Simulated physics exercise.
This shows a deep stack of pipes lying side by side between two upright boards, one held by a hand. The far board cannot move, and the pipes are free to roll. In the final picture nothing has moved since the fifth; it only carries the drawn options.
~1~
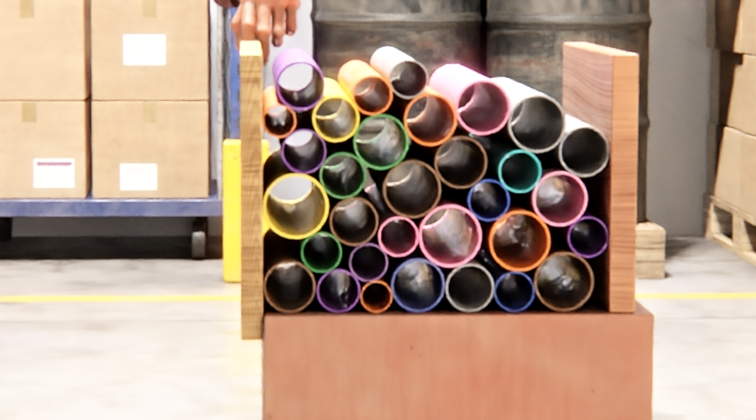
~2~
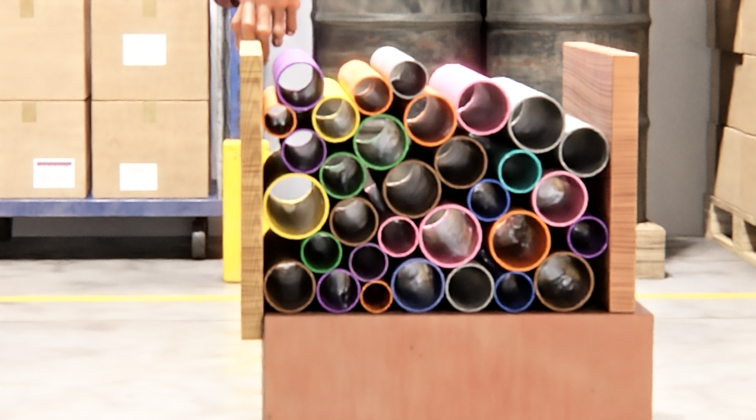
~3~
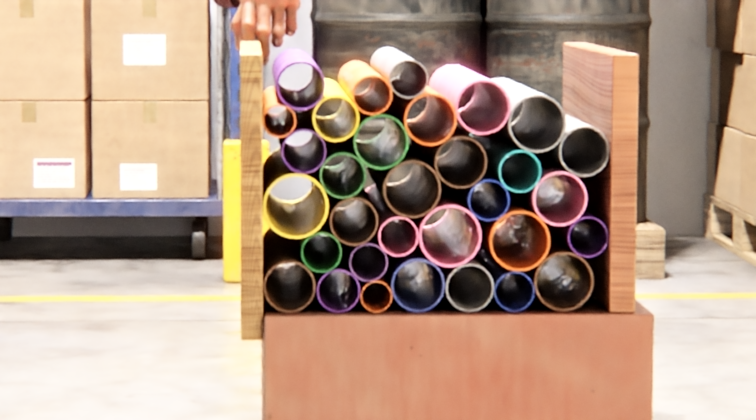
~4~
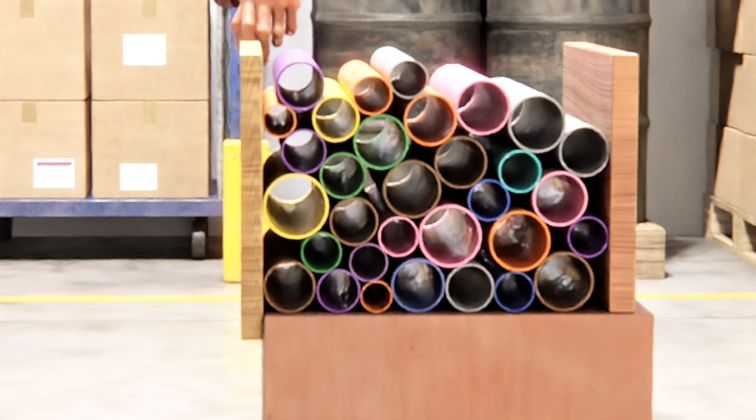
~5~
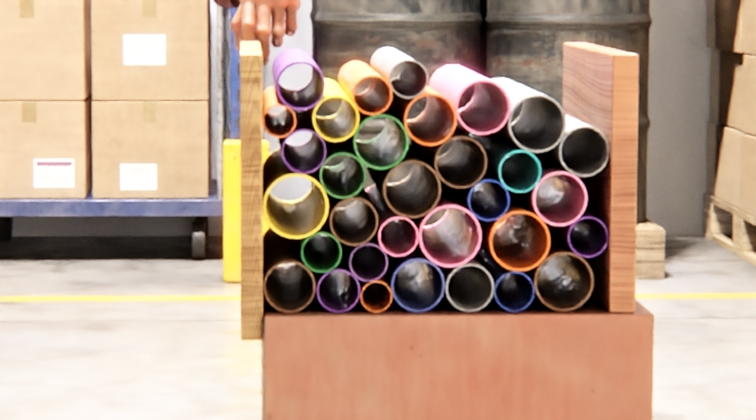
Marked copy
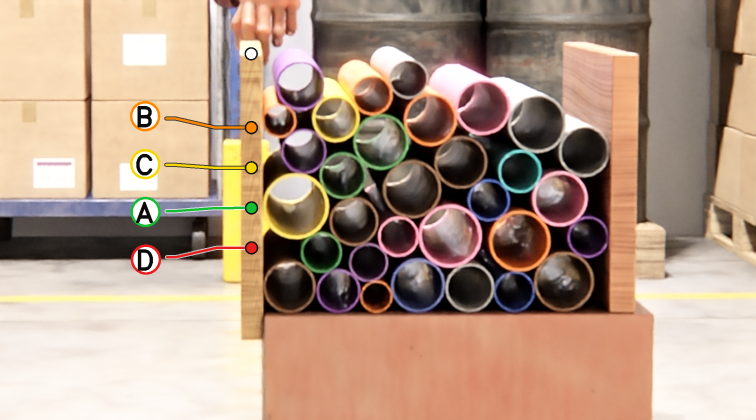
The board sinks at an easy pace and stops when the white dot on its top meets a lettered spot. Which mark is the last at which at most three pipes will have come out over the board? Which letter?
Mark C is as low as it can go.
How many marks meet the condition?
Two of the four.
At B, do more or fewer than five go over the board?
It loses fewer than five.
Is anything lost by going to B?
At B: No.
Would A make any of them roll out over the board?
At A: Yes.
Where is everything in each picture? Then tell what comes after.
The first picture shows a purple pipe (304, 152); an orange pipe (430, 119); an orange pipe (372, 95).
The second picture shows an orange pipe (372, 95); side board (251, 177).
The third picture shows a brown pipe (289, 286); a blue pipe (514, 292).
The fourth picture shows a pink pipe (398, 236); a blue pipe (488, 200).
The fifth picture shows a purple pipe (304, 152); an orange pipe (430, 119); an orange pipe (372, 95).
On the marked copy, A at (252, 208); B at (252, 128); C at (252, 168); D at (252, 248); the white dot at (251, 53).
Taking C. A third of the way, top of the board (262, 112).
Two thirds of the way, top of the board (262, 167).
When it is over, top of the board (262, 167), two out over the board.
As for the rest, A more than three out over the board; B none out over the board; D more than three out over the board.
